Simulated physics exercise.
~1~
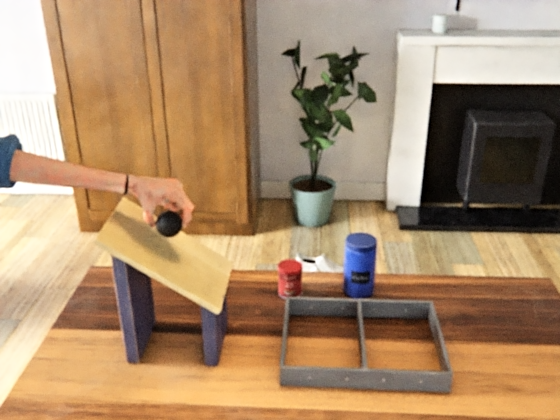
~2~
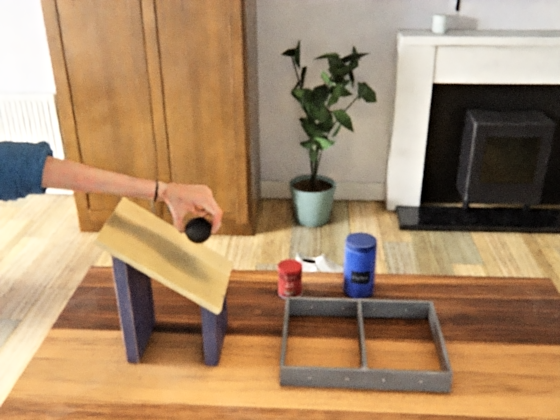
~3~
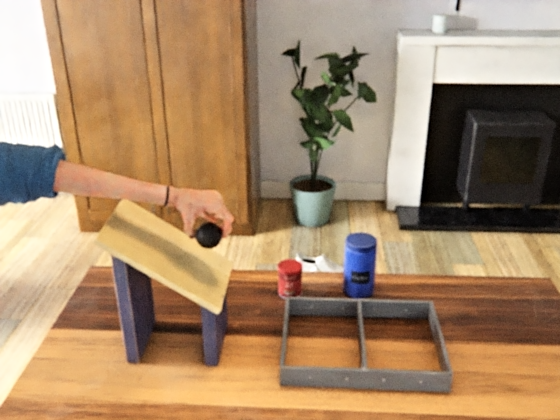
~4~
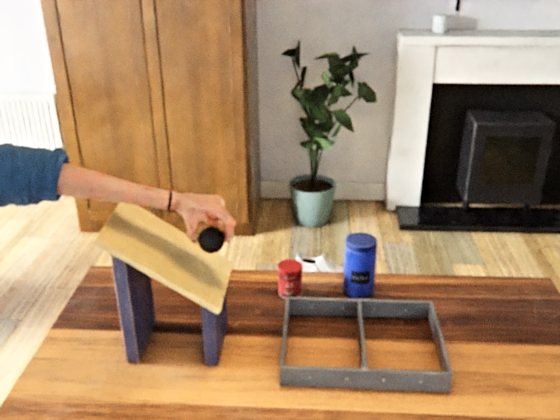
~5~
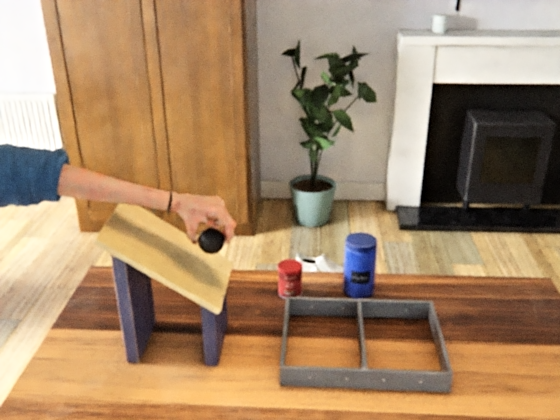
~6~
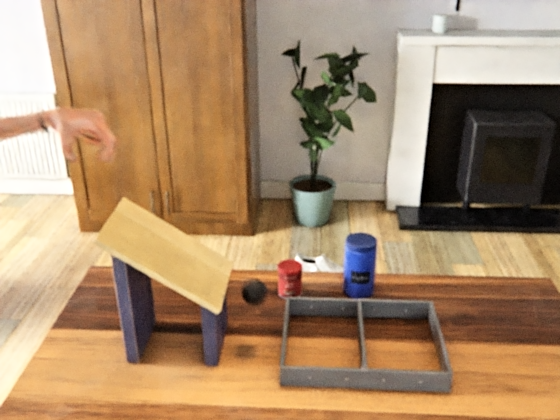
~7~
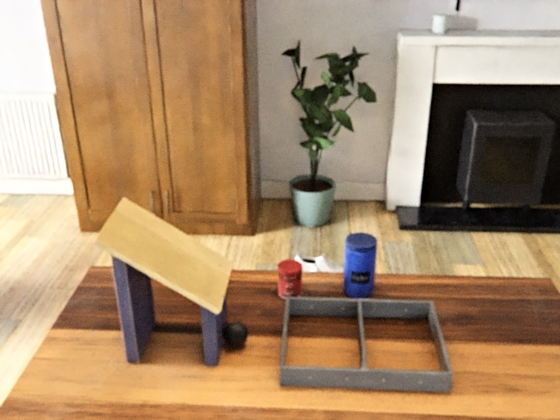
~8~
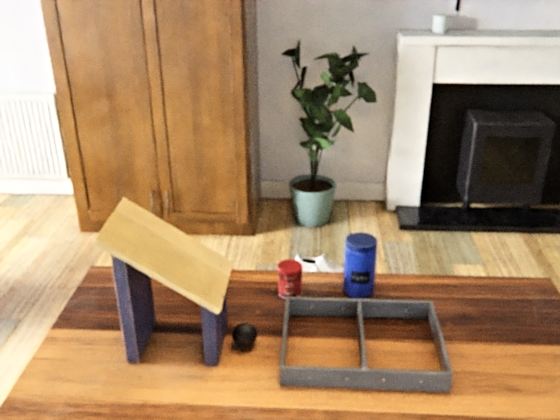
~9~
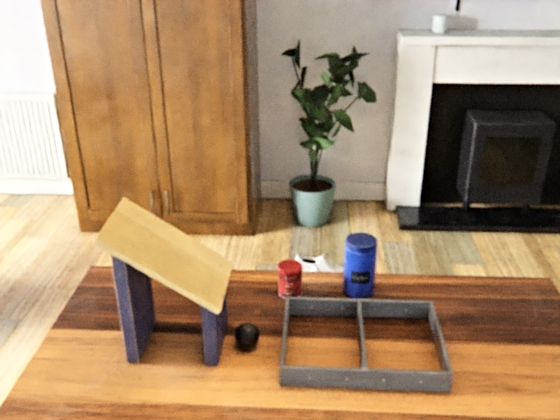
At the start, a hand holds a black ball over a sloping board raised on dark supports, with a two-bay gray tray, a red tin and a blue jar to the right. The hand carries the ball right and down the slope, then pauses near the board's lower edge. It lets go and draws back to the left as the ball passes beyond the edge. The ball drops to the wooden table, shifting back left beside the nearer support. It then edges slightly right and settles between board and tray, outside both bays, with the tin and jar unmoved.
